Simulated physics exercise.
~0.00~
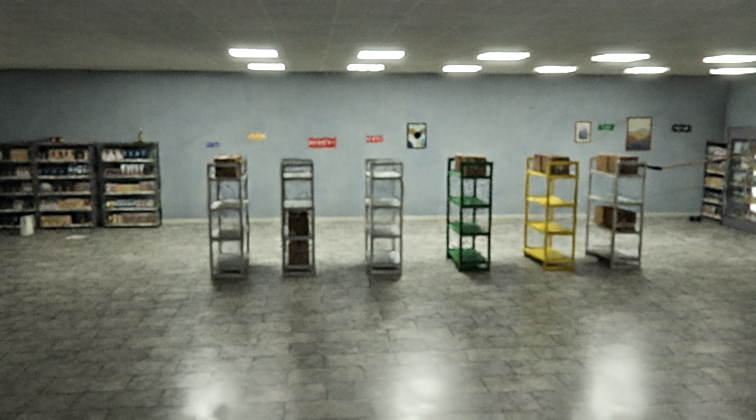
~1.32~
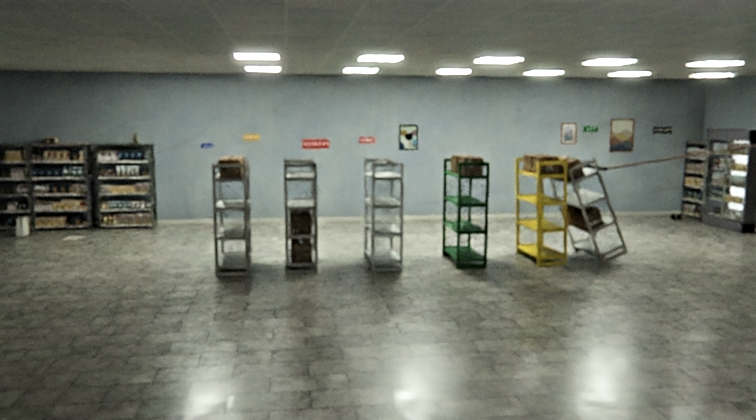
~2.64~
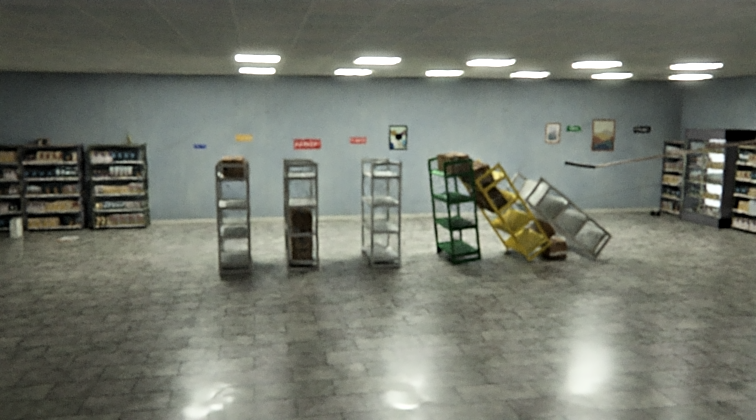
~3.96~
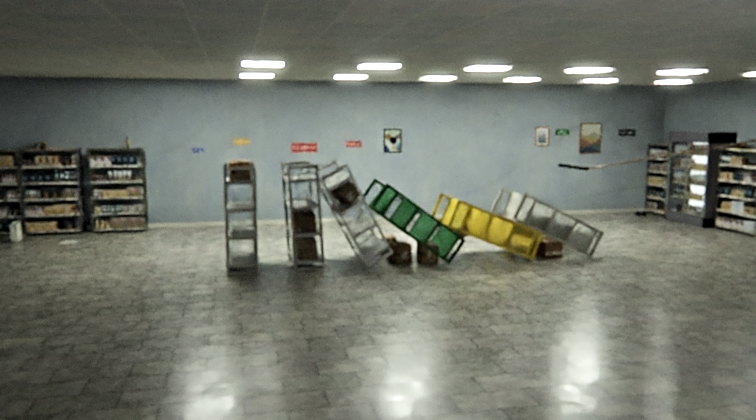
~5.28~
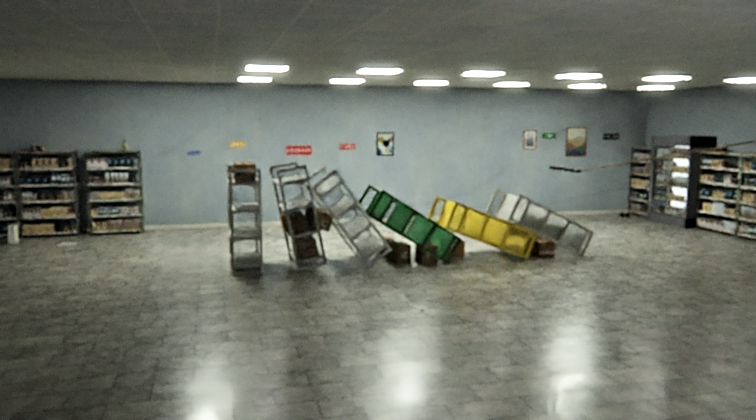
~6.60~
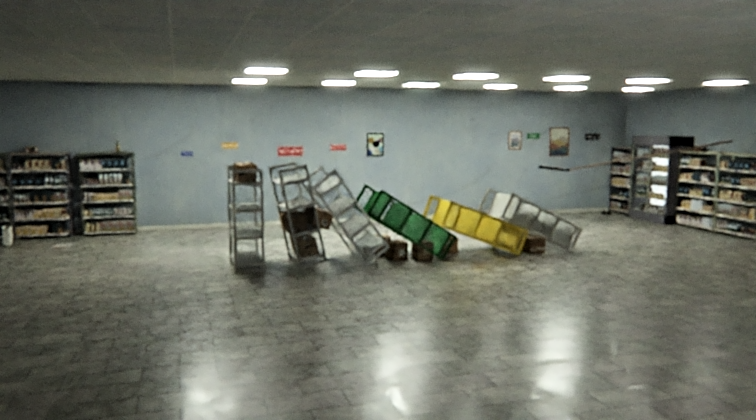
At the start, six open racks stand in a row across a tiled shop floor, some holding brown cartons, with a thin pole reaching in from the right beside the last grey one. That rack tips left into the yellow rack, which topples in turn against the green one. The green rack goes over and drives the next grey rack into a steep lean, while cartons tumble to the floor. The following rack tilts only slightly. Finally the slanted racks settle against one another, and the two at the left end remain standing, the outermost upright.
